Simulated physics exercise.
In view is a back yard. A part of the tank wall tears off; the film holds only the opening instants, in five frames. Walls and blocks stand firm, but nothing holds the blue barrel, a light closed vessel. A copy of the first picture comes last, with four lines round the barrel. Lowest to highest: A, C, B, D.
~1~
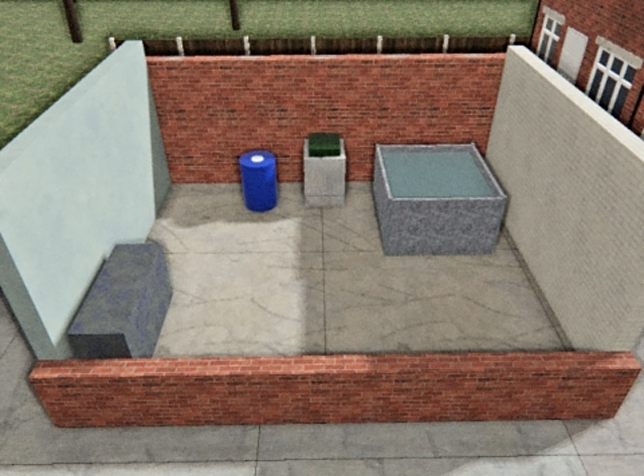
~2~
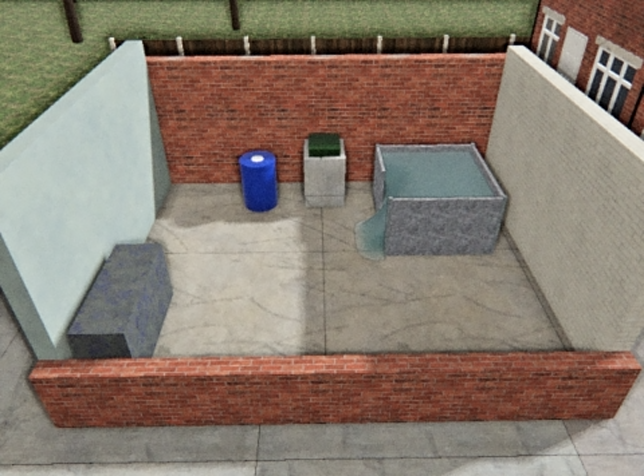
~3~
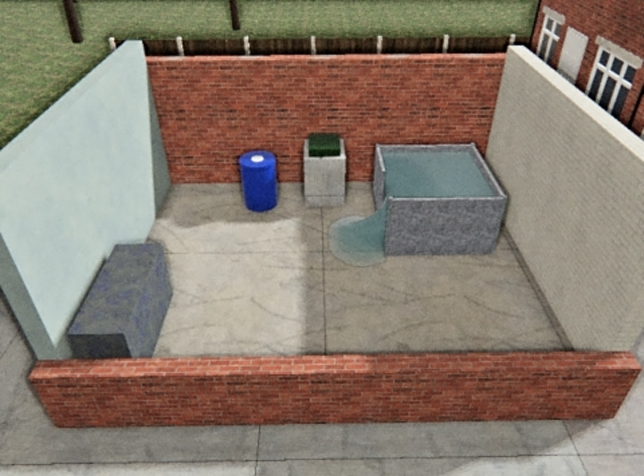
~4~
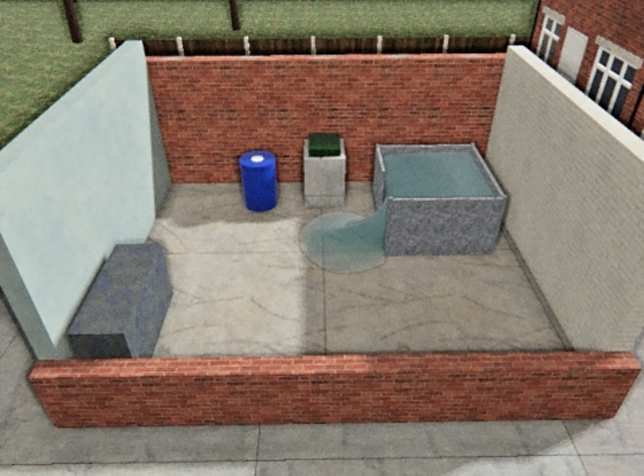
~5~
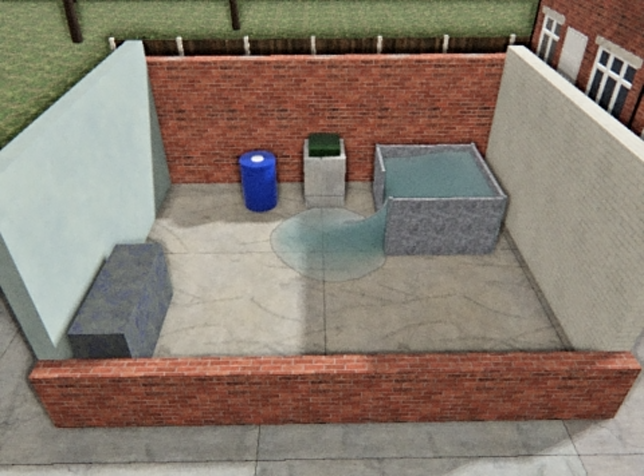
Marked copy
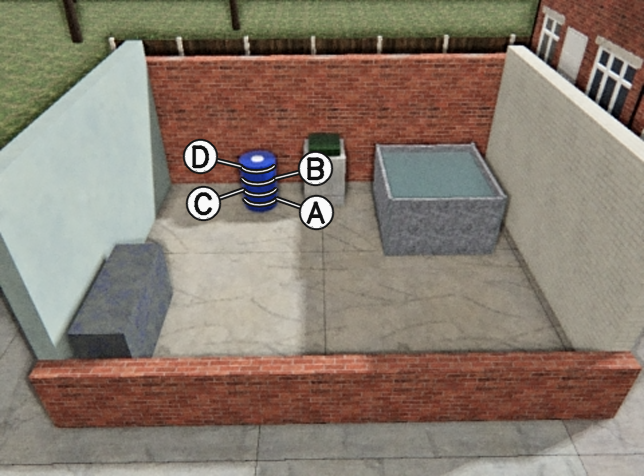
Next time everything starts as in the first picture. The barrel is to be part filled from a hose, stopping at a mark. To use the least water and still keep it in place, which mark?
C will do.
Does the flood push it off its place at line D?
No, not at all.
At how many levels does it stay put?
Three of the four.
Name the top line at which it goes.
The answer is A.
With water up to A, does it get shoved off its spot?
Yes, that goes wrong.
On the marked copy, A at (259, 204); B at (257, 184); C at (258, 195); D at (256, 171); from the bottom up A, C, B, D.
With A, it is pushed about its own width away.
With B, it does not move.
With C, it does not move.
With D, it does not move.
